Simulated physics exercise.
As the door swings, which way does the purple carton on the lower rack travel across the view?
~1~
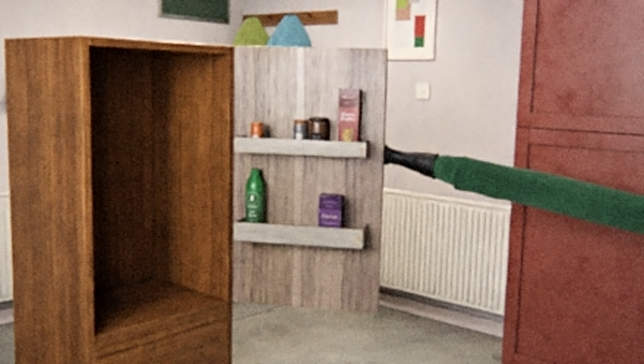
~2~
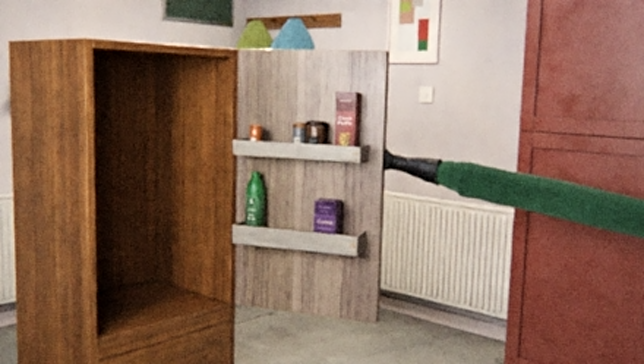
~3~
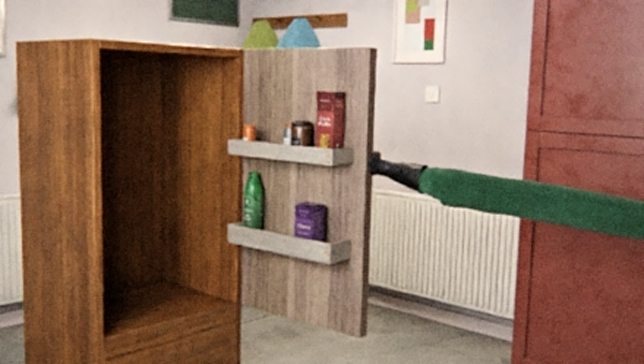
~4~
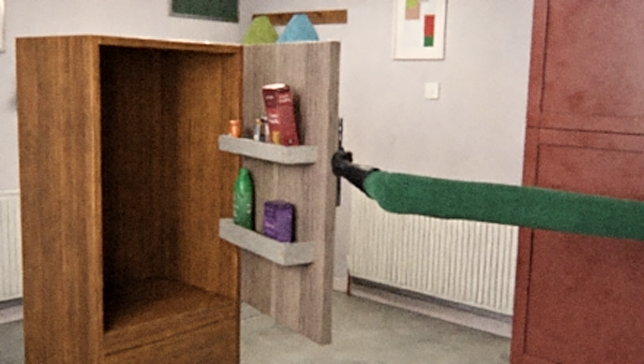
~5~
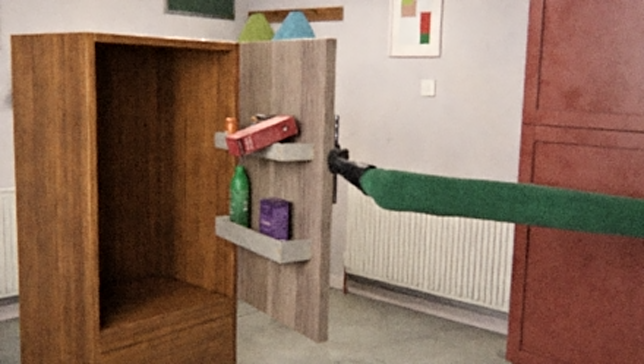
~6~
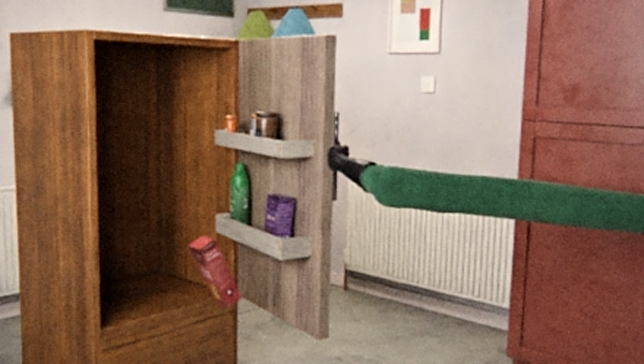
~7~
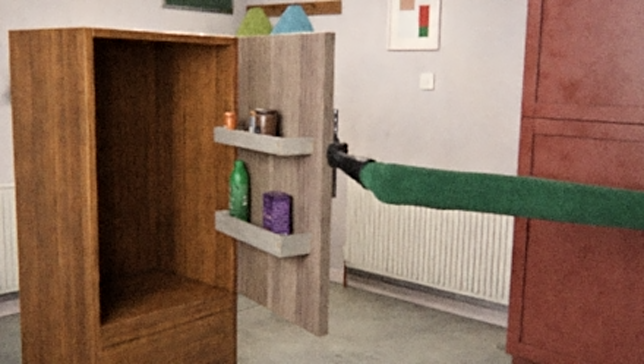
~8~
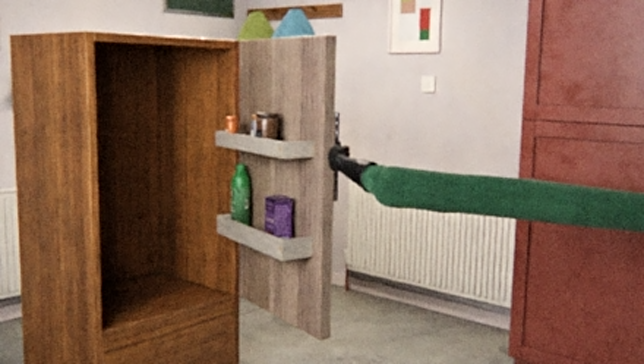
The purple carton travels to the left, carried along on the lower rack as the door swings.
